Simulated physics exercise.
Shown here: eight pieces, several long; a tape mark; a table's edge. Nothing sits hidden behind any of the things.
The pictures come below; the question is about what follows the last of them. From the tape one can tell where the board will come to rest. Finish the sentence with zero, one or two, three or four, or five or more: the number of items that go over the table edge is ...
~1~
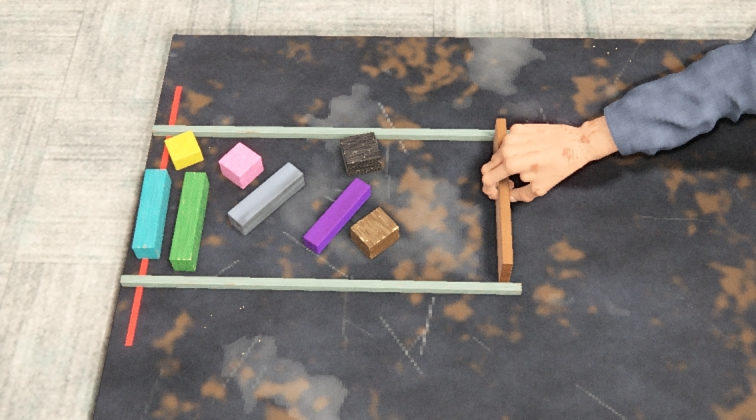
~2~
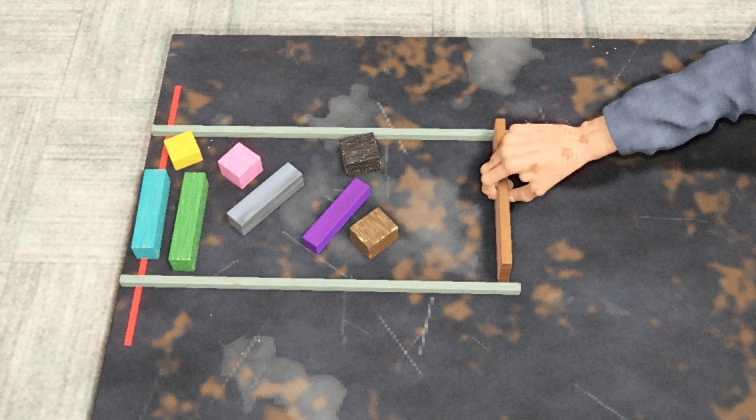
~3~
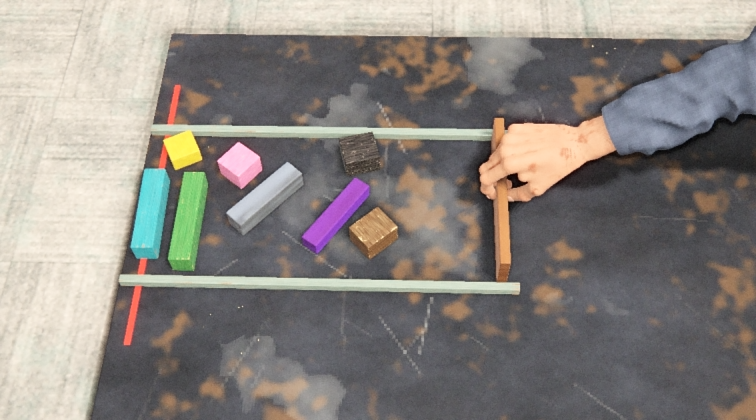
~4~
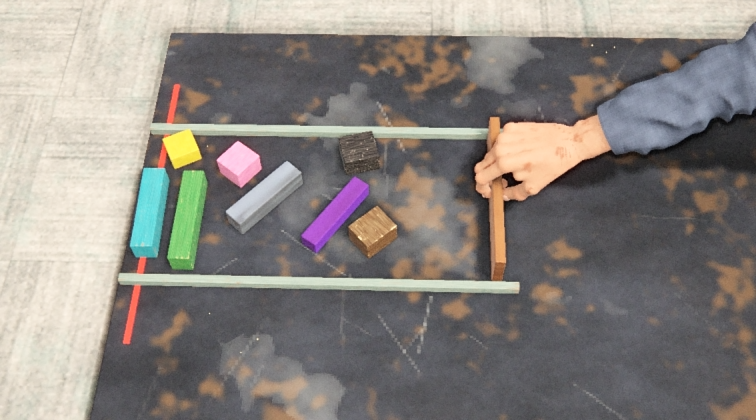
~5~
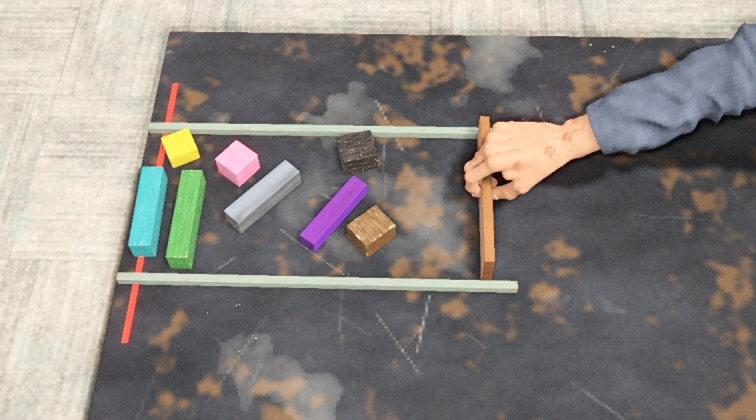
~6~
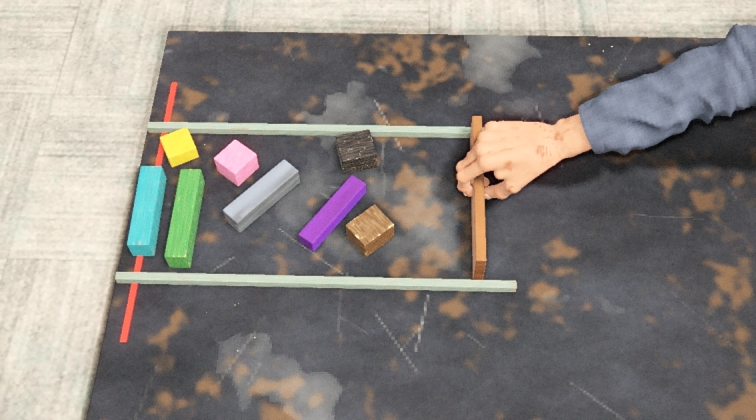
The number of items that go over the table edge is five or more.
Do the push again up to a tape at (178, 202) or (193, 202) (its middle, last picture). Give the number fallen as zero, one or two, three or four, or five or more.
For each place: Three or four; three to four.
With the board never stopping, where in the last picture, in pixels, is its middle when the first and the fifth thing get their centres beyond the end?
At (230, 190) for the first, at (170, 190) for the fifth.
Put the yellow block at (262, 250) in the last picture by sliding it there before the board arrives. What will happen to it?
From that start it falls away.
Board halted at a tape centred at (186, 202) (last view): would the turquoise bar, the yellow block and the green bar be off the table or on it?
The turquoise bar topples off, the yellow block topples off, and the green bar topples off.
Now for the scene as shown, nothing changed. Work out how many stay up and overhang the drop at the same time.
2 is the number.
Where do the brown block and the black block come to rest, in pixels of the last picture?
About (123, 246), and the other about (143, 139).
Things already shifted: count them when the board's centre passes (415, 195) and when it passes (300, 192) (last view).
One spot: 0. Other spot: 4.
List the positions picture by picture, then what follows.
The first picture shows turquoise bar (152, 214); yellow block (184, 150); green bar (190, 221); board (502, 199); tape (156, 204).
The second picture shows yellow block (183, 150); board (502, 199).
The third picture shows green bar (189, 220); purple stick (336, 215).
The fourth picture shows turquoise bar (150, 212); grey stick (265, 197).
The fifth picture shows yellow block (180, 148); black block (358, 152).
The sixth picture shows turquoise bar (147, 210); yellow block (179, 147); green bar (185, 217); board (477, 196); tape (151, 201).
Soon after, none off yet; turquoise bar at rest near (147, 210); yellow block at rest near (179, 147); green bar at rest near (185, 217).
Then, none off yet; turquoise bar at rest near (147, 210); yellow block at rest near (179, 147); green bar moved a little near (171, 217).
At rest, the number that fall off is five or more; fallen, purple stick, grey stick, pink block, green bar, yellow block and turquoise bar.
